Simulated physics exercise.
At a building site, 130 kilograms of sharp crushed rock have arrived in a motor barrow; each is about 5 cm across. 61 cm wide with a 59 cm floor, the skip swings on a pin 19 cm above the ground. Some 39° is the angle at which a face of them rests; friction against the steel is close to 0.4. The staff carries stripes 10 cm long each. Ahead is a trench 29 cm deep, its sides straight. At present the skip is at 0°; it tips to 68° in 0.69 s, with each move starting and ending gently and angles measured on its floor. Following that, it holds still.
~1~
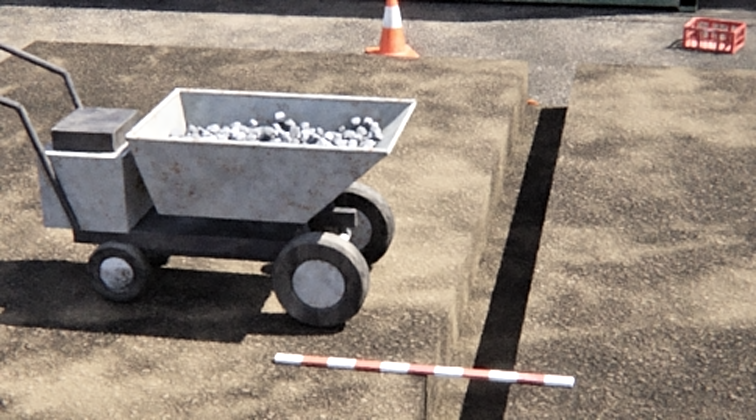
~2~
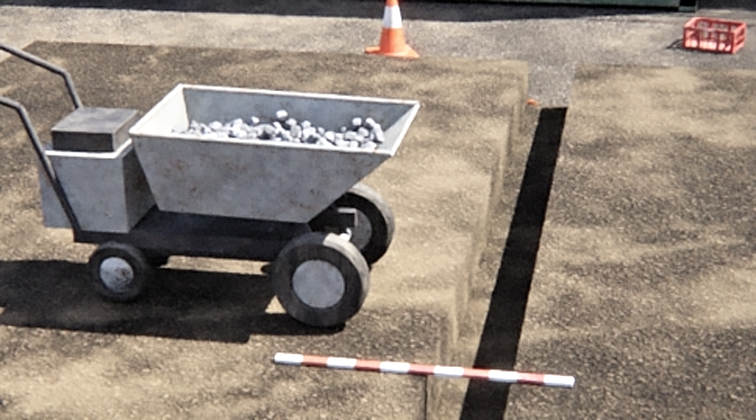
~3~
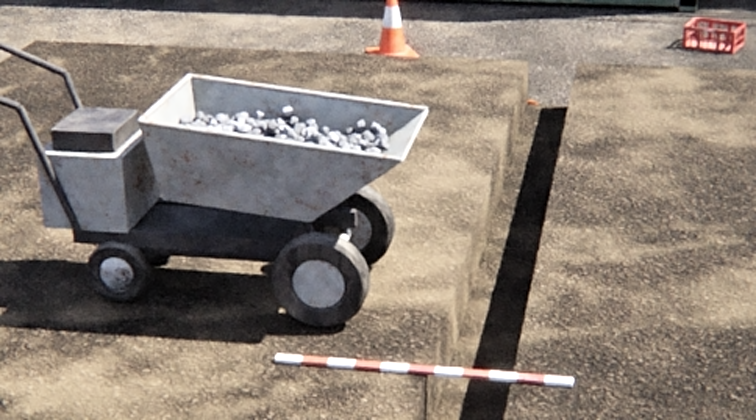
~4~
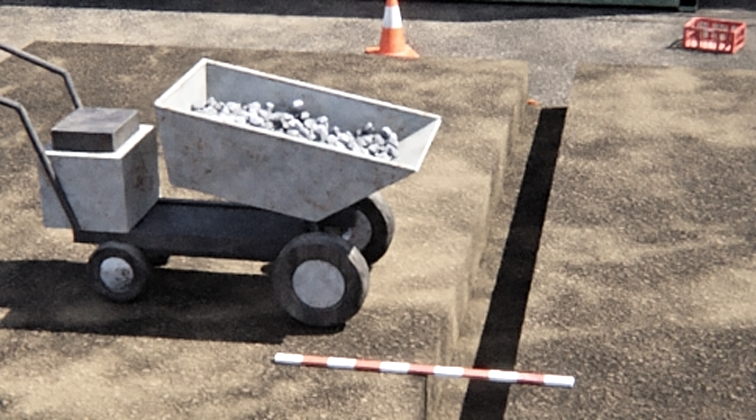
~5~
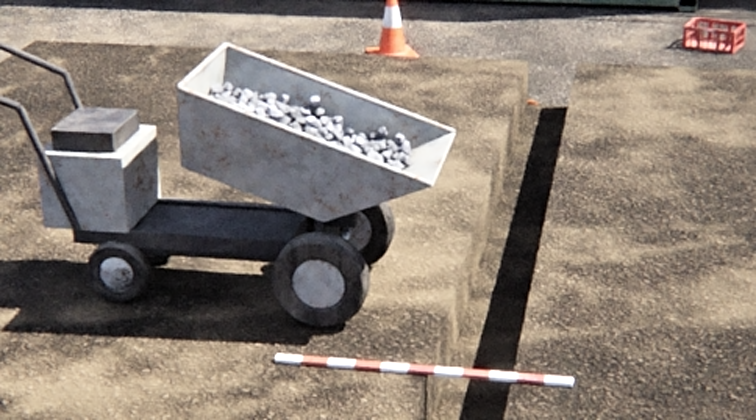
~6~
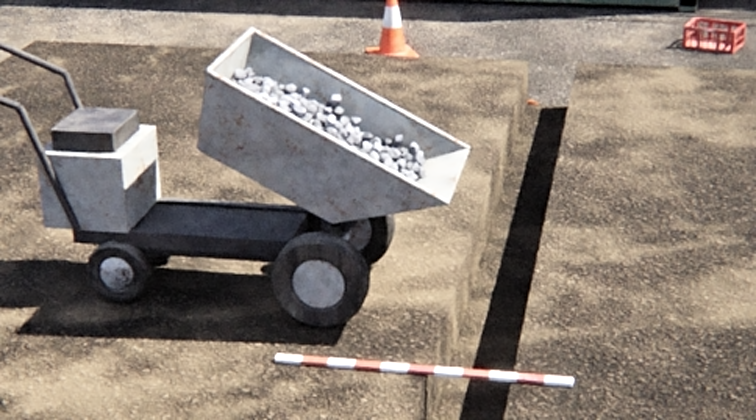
The grey skip of a small four-wheeled dumper, loaded with loose stones, starts out level beside a dark trench, then begins tilting gently toward the right. Its left end rises steadily higher and its right lip dips, the stones still inside, while the wheels and chassis stay in place.
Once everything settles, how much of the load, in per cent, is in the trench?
Once it settles, about 52 per cent of the load is there.
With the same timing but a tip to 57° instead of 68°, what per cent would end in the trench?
With that change, near 30 per cent.
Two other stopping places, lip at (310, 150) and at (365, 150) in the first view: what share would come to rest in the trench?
Roughly 80 per cent, then 75 per cent.
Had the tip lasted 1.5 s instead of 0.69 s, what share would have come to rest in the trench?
Close to 70 per cent then.
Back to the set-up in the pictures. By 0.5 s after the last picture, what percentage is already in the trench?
I'd put it near 10 per cent.
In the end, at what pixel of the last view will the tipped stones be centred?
I'd point somewhere around (520, 325).
Then, 0.2 s after the last picture the floor is at 58°, 100 % in the skip; the foremost stones are at (456, 245).
Then, 0.5 s after the last picture the floor is at 68°, 85 % in the skip, 9 % in the trench, 5 % past the trench; the foremost stones are at (553, 311).
Then, 0.8 s after the last picture the floor is at 68°, 26 % in the skip, 27 % in the trench, 47 % past the trench; the foremost stones are at (720, 321).
Then, 2.8 s after the last picture the floor is at 68°, 0 % in the skip, 52 % in the trench, 48 % past the trench; the foremost stones are past the picture's edge.
